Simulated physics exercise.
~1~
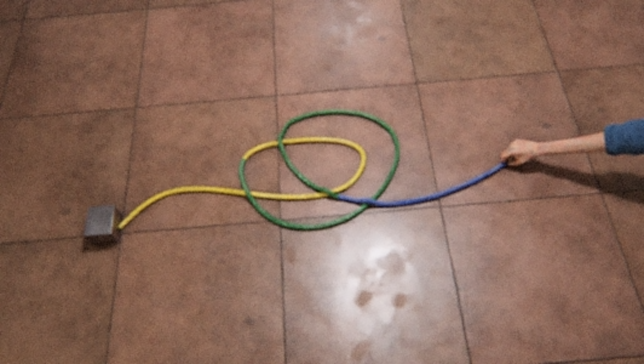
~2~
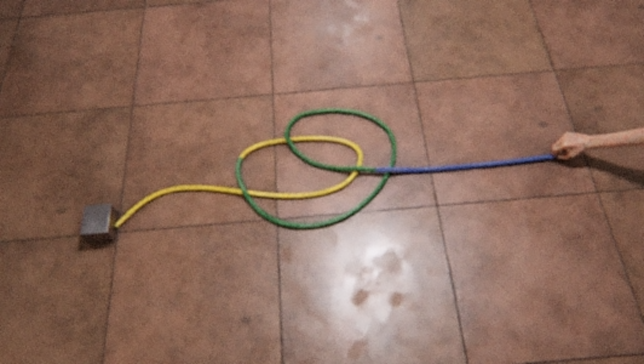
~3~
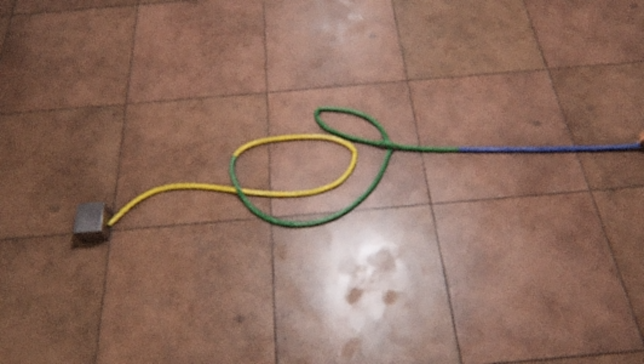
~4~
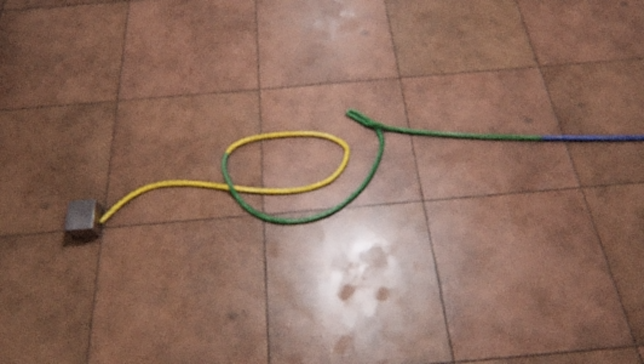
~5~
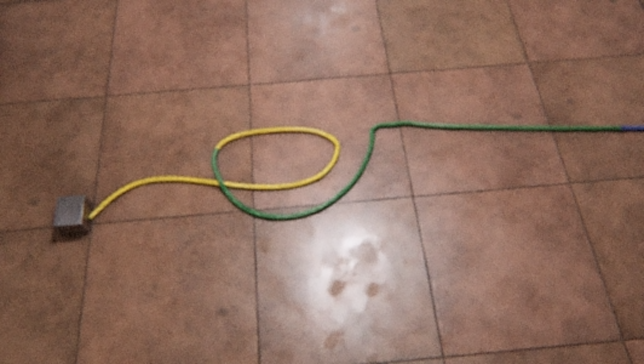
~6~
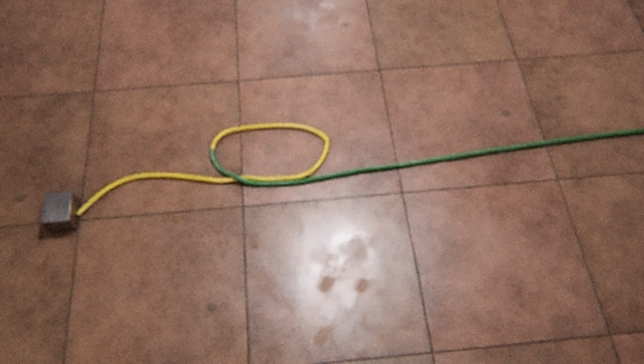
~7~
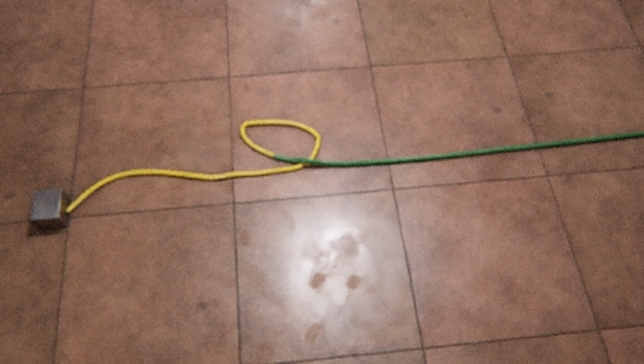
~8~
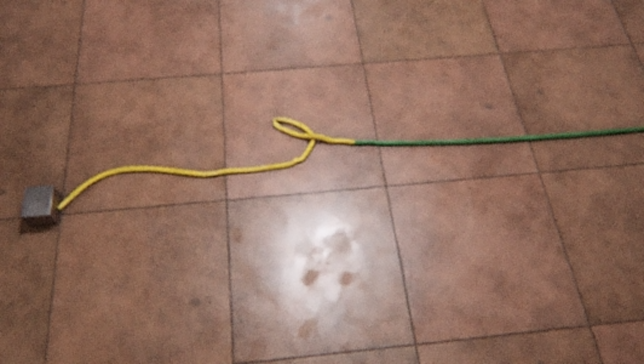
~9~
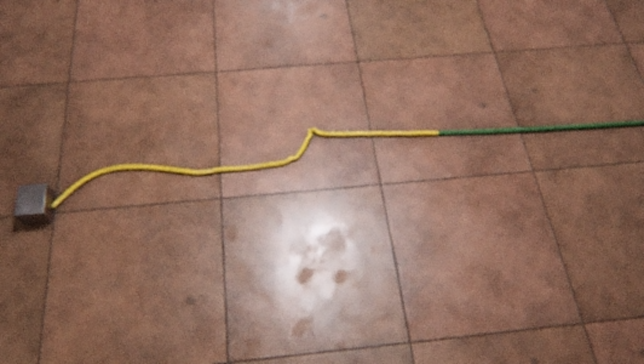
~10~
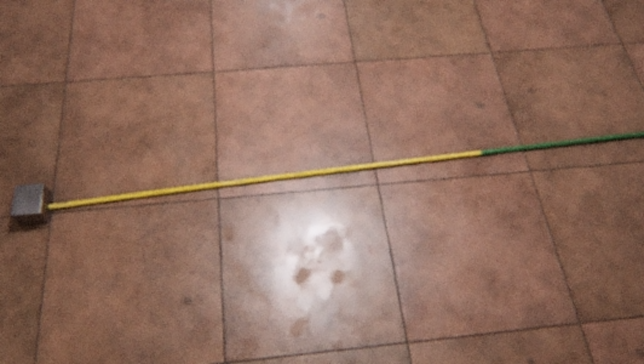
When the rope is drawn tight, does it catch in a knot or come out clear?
It comes out clear. The loops shrink and slip away, and the rope ends up straight with no knot in it.
A looped yellow, green and blue rope is pulled right by a hand until it lies straight.
